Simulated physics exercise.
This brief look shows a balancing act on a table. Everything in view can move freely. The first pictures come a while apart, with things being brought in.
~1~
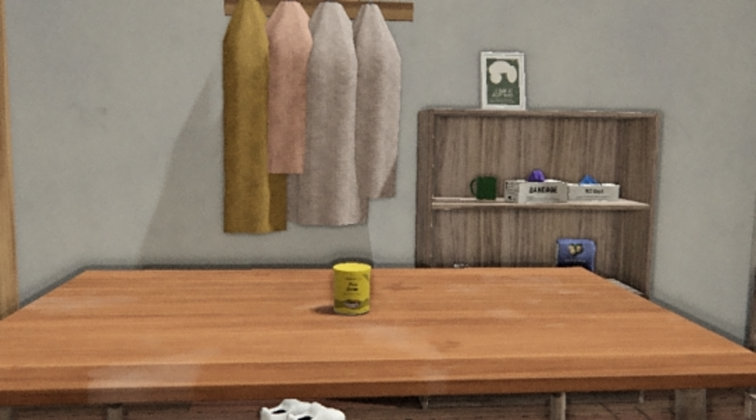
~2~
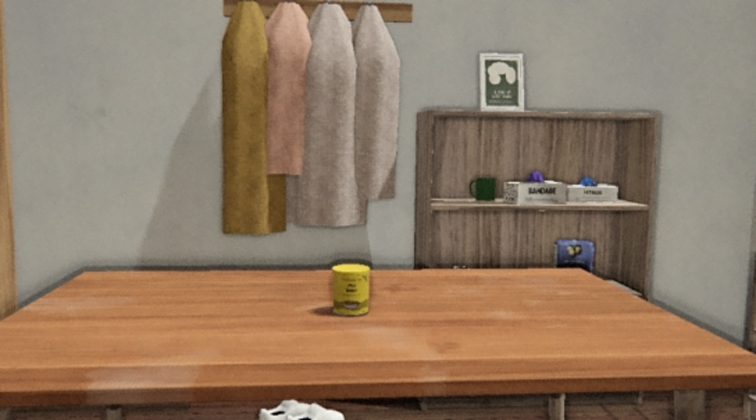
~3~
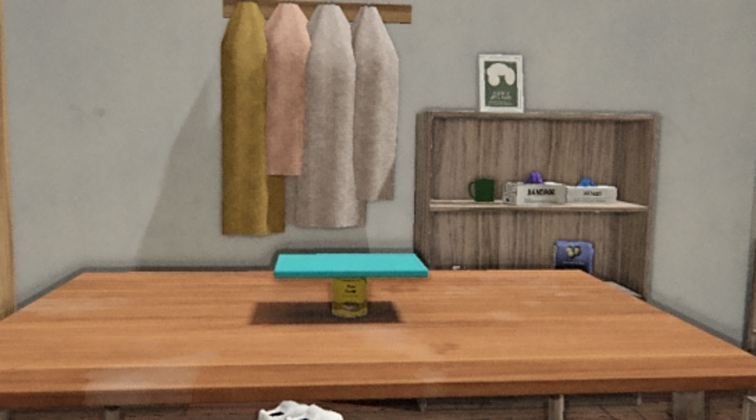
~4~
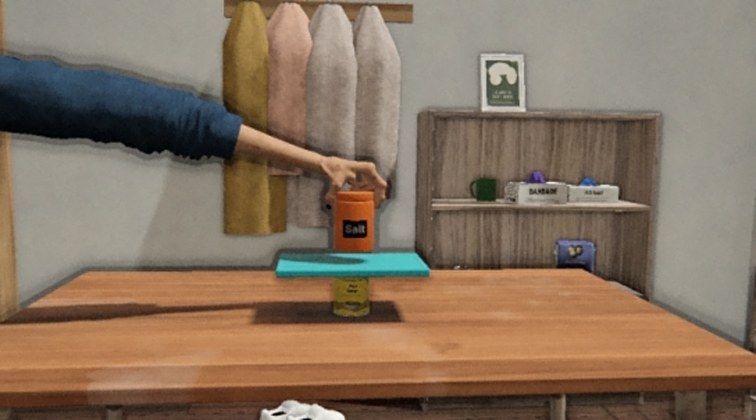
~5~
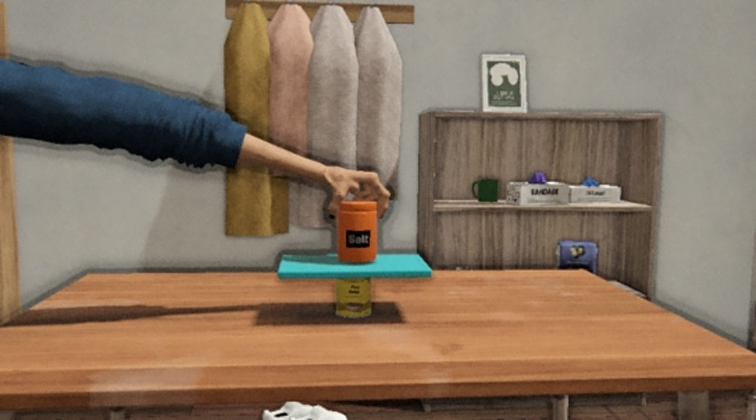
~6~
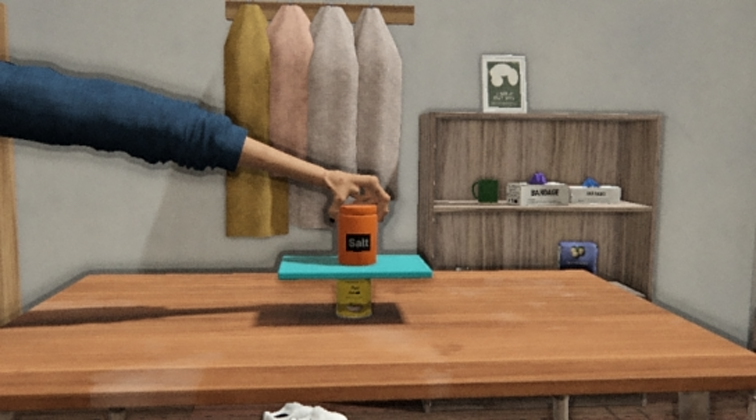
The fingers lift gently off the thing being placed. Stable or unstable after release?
Stable.
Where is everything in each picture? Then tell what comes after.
In the first picture, the last thing is not in view yet.
In the second picture, the last thing is not in view yet.
In the third picture, the last thing is not in view yet; turquoise lid (350, 265).
In the fourth picture, on its way; orange jar (354, 220); turquoise lid (351, 265).
In the fifth picture, on its way; orange jar (357, 230); turquoise lid (353, 266).
In the sixth picture, set down, still held; orange jar (357, 234); turquoise lid (354, 266).
Then, 0.10 s after the last picture, nothing has stirred.
Then, 0.40 s after the last picture, orange jar resting near (357, 234).
At rest, all 3 in place. Seen from the same camera at the end, orange jar near (357, 234). The stack keeps its balance.
